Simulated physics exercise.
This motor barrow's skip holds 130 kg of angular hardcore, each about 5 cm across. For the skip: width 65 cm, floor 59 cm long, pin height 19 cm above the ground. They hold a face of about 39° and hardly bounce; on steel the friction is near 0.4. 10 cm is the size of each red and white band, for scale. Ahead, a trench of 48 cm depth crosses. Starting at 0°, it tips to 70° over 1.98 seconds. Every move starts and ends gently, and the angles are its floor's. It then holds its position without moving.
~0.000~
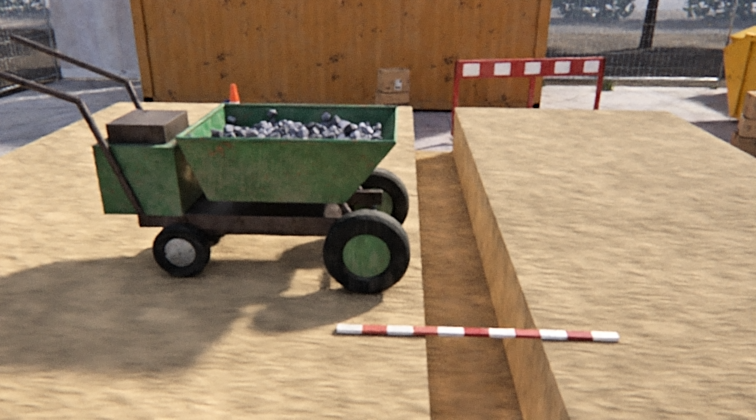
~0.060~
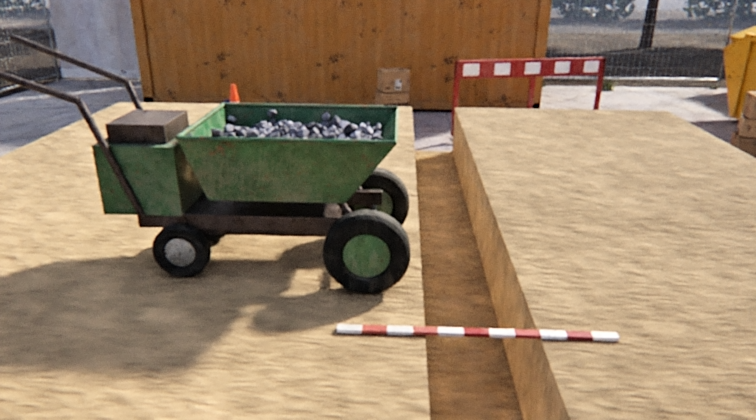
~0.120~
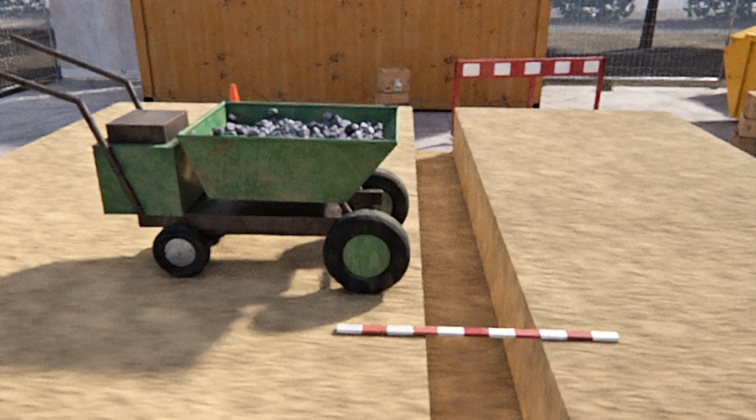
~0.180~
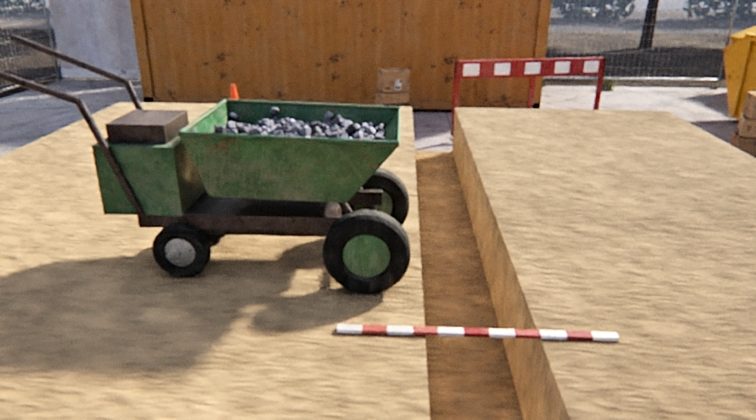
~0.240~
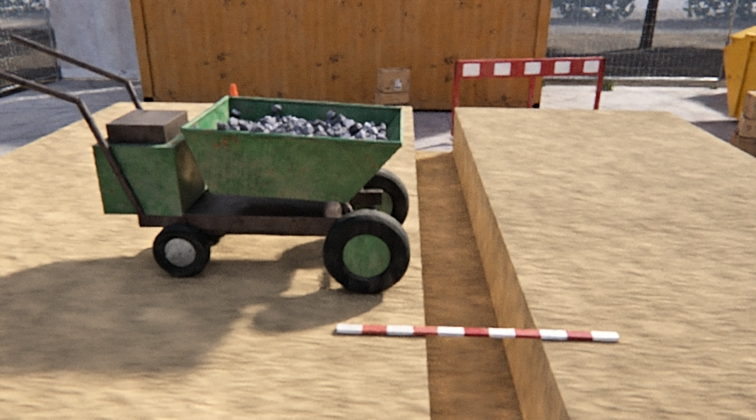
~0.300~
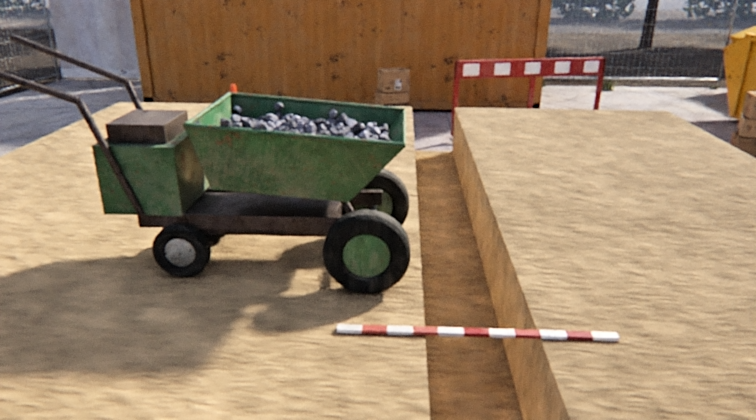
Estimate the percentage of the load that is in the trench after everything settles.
Roughly 61 per cent of the load.
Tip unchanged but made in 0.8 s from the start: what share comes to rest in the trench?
Probably about 45 in a hundred.
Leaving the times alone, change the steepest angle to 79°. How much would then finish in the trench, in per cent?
About 70%.
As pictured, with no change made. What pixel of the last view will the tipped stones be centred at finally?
In the last view, about (490, 331).
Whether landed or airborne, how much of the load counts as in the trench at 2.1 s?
Around 15 per cent of it.
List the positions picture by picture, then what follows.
Lip at (396, 143), floor tilted 0°, highest stones at (316, 125), in the first frame.
Lip at (396, 143), floor tilted 0°, highest stones at (303, 126); the stones move at 0.1 m/s on average, in the second frame.
Lip at (397, 143), floor tilted 1°, highest stones at (295, 125); the stones move at 0.1 m/s on average, in the third frame.
The skip is at 2°, its lip at (399, 144); the top of the load is at (279, 123); the stones move at 0.2 m/s on average, in the fourth frame.
Lip at (402, 145), floor tilted 3°, highest stones at (270, 122); the stones move at 0.2 m/s on average, in the fifth frame.
The skip is at 4°, its lip at (405, 146); the top of the load is at (264, 118); the stones move at 0.3 m/s on average, in the sixth frame.
After 1.5 s the floor is at 59°; 100 % in the skip; the foremost stones are at (479, 198).
After 2.1 s the floor is at 70°; 79 % in the skip, 13 % in the trench, 8 % past the trench; the foremost stones are at (547, 263).
After 2.4 s the floor is at 70°; 54 % in the skip, 25 % in the trench, 21 % past the trench; the foremost stones are at (613, 270).
After 4.4 s the floor is at 70°; 16 % in the skip, 61 % in the trench, 23 % past the trench; the foremost stones are at (639, 275).
